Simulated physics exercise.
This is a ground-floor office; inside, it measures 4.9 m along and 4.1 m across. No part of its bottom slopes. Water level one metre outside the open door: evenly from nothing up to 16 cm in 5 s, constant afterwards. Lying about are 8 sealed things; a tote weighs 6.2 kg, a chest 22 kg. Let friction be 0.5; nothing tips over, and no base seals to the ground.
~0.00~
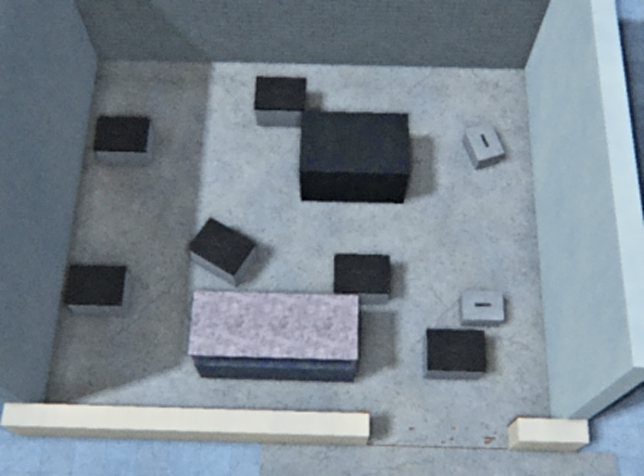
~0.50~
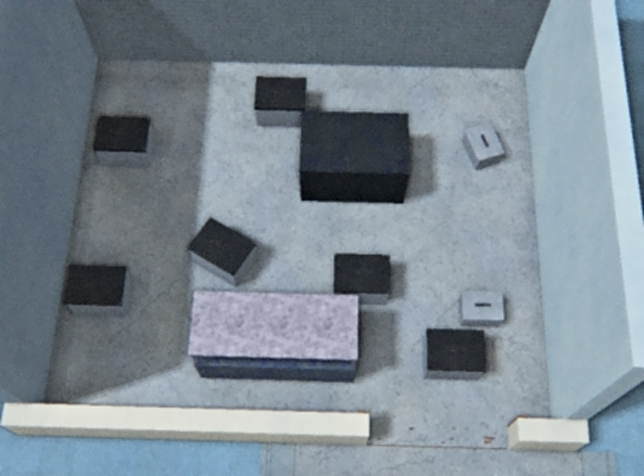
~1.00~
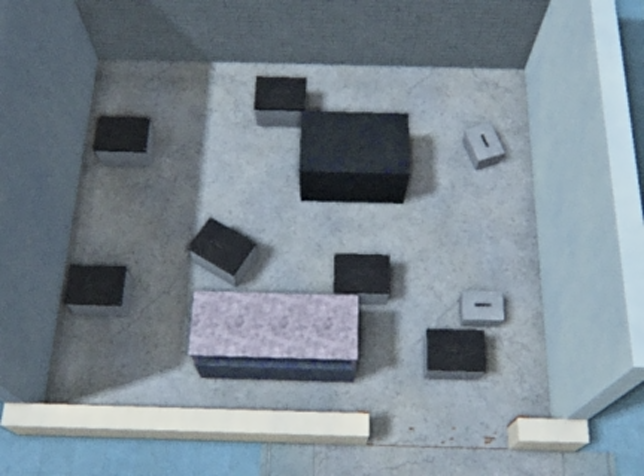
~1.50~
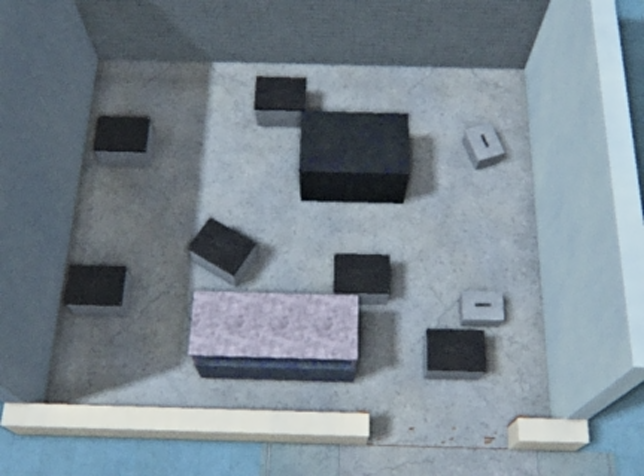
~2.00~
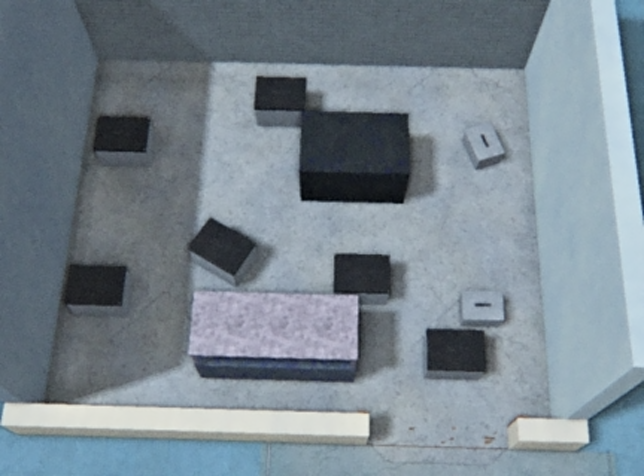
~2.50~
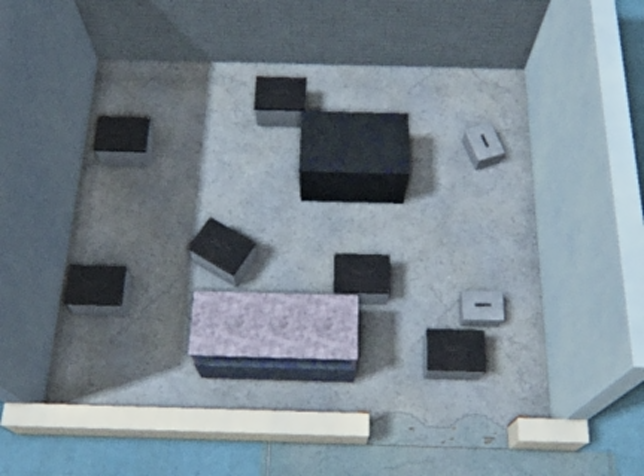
A ground-floor office with a pale grey floor and grey-blue walls is seen from high above, looking down past a low cream front wall with an open doorway at right. Dark-topped boxes stand scattered around a large black block near the back and a long pinkish-purple-topped one in front, with two small pale boxes at right. The view and furnishings stay still while blue water outside spreads over the paving up to the doorway.
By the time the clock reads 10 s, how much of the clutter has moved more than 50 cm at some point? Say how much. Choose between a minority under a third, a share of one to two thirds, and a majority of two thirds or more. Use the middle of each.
A share of one to two thirds.
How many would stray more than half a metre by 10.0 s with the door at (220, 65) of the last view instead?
In that case the number is 0.
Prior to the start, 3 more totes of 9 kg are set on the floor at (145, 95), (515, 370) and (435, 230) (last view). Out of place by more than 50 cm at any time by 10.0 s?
Order as given - inside the limit, above the limit, above the limit.
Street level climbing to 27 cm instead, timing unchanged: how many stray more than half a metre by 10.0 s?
That would give 5.
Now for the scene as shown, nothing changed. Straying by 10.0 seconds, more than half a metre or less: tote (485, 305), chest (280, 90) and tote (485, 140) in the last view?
In turn: Above the mark, below the mark, above the mark.
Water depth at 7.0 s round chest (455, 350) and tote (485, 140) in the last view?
First roughly 7 cm, second roughly 3 cm.
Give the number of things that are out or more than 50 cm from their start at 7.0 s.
It comes to 0.
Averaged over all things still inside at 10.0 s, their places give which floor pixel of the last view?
Close to (315, 197).
After 3.5 s 0 of 8 are over 50 cm from their spots; 0 afloat.
After 4.5 s 0 of 8 are over 50 cm from their spots; 0 afloat.
After 7.0 s 0 of 8 are over 50 cm from their spots; 1 afloat.
After 10.0 s 3 of 8 are over 50 cm from their spots, and 3 have been at some point; 1 afloat.
